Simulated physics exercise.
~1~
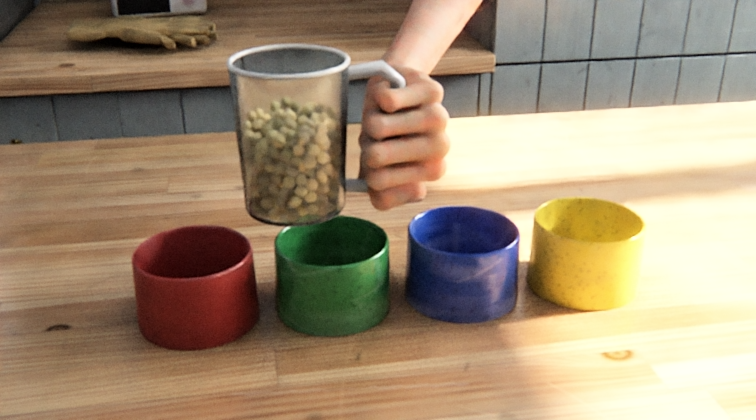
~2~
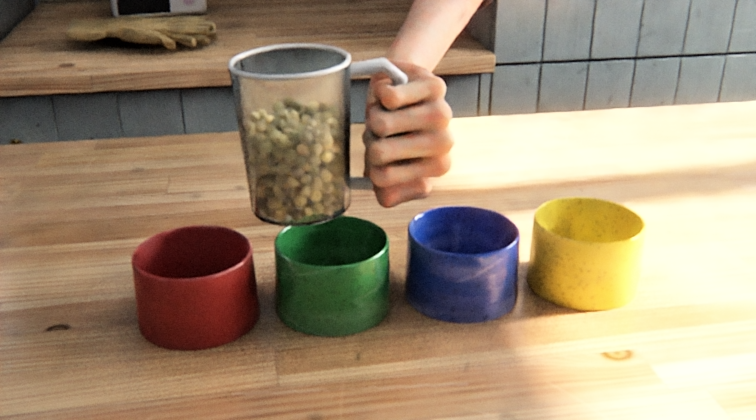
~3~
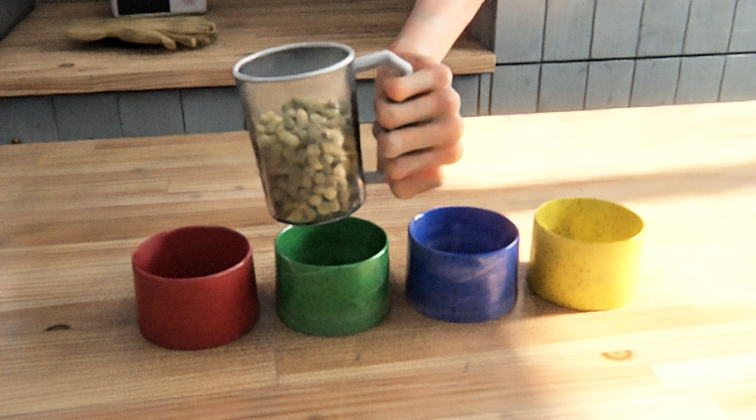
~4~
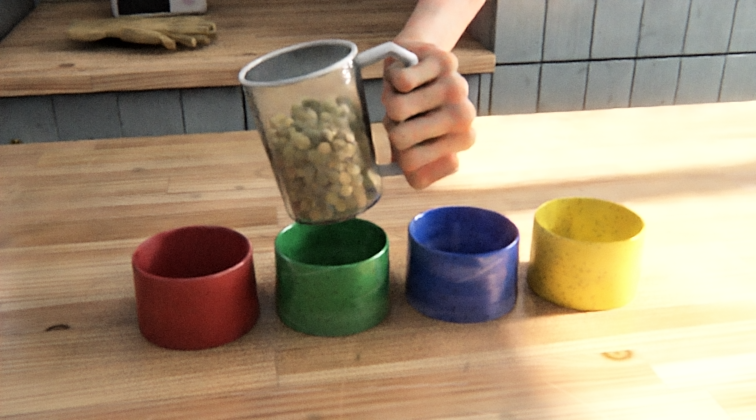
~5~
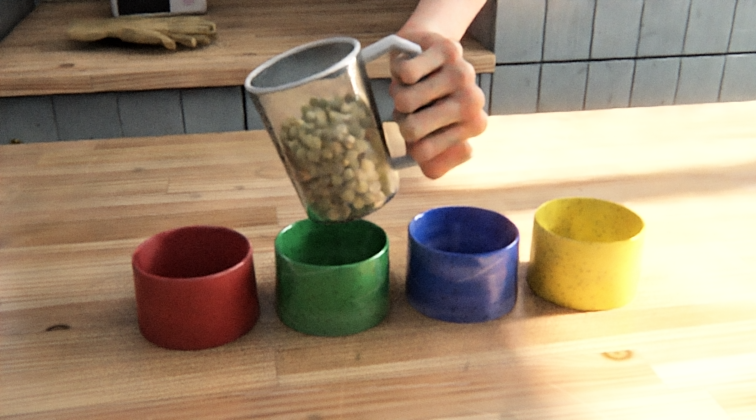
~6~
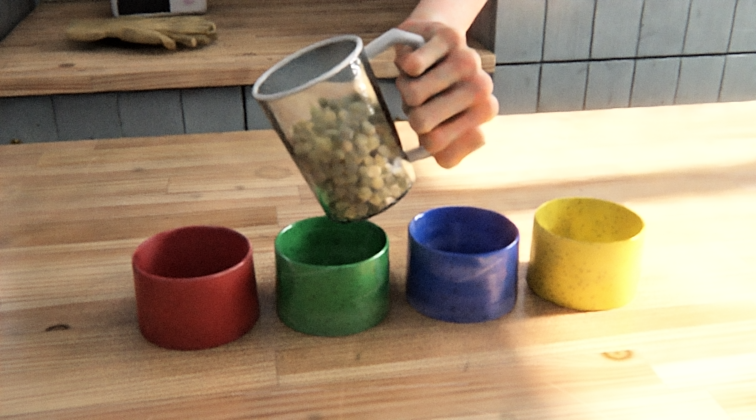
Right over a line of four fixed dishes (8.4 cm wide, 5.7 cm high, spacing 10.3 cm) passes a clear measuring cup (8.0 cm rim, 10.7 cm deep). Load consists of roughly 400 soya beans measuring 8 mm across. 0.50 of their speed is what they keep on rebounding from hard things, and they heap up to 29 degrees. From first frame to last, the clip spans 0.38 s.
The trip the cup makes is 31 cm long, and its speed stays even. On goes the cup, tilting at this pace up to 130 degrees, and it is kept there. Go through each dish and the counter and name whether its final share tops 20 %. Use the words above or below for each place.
Red dish: Below; blue dish: Above; green dish: Below; yellow dish: Below; counter: Below.
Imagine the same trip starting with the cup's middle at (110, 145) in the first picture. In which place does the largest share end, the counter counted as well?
The biggest share goes to green.
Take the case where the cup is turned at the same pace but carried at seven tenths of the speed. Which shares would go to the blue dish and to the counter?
Blue: 20; counter: 30.
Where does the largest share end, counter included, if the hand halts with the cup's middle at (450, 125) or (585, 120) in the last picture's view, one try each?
First try: Green; second try: Blue.
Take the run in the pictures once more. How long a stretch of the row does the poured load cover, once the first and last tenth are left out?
It spans roughly 7 centimetres along the row.
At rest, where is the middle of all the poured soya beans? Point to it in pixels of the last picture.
Around (458, 265).
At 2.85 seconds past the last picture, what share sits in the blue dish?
About 85 percent.
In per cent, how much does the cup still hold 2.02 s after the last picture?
Roughly 0 percent.
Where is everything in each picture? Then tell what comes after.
The first frame shows cup at (292, 135), tilt 0 degrees, lip at (229, 64), moved 0.0 cm; middle of the pieces at (289, 157); red dish at (193, 252); green dish at (332, 240); blue dish at (464, 230); yellow dish at (589, 220).
The second frame shows cup at (296, 135), tilt 2 degrees, lip at (230, 66), moved 0.3 cm; middle of the pieces at (293, 157).
The third frame shows cup at (306, 135), tilt 7 degrees, lip at (235, 71), moved 1.0 cm; middle of the pieces at (305, 156).
The fourth frame shows cup at (317, 134), tilt 13 degrees, lip at (241, 78), moved 1.8 cm; middle of the pieces at (318, 155).
The fifth frame shows cup at (328, 133), tilt 18 degrees, lip at (247, 85), moved 2.6 cm; middle of the pieces at (332, 154).
The sixth frame shows cup at (340, 133), tilt 24 degrees, lip at (254, 92), moved 3.4 cm; middle of the pieces at (345, 153); red dish at (193, 252); green dish at (332, 240); blue dish at (464, 230); yellow dish at (589, 220).
Then, 1.21 s after the last picture, tilt 115 degrees; cup holds 70 %, blue 15 %.
Then, 2.02 s after the last picture, tilt 130 degrees; cup holds 0 %, blue 85 %.
Then, 2.85 s after the last picture, tilt 130 degrees; cup holds 0 %, blue 85 %.
In the end, red 0 %, blue 85 %, green 0 %, yellow 0 %, counter 10 %.
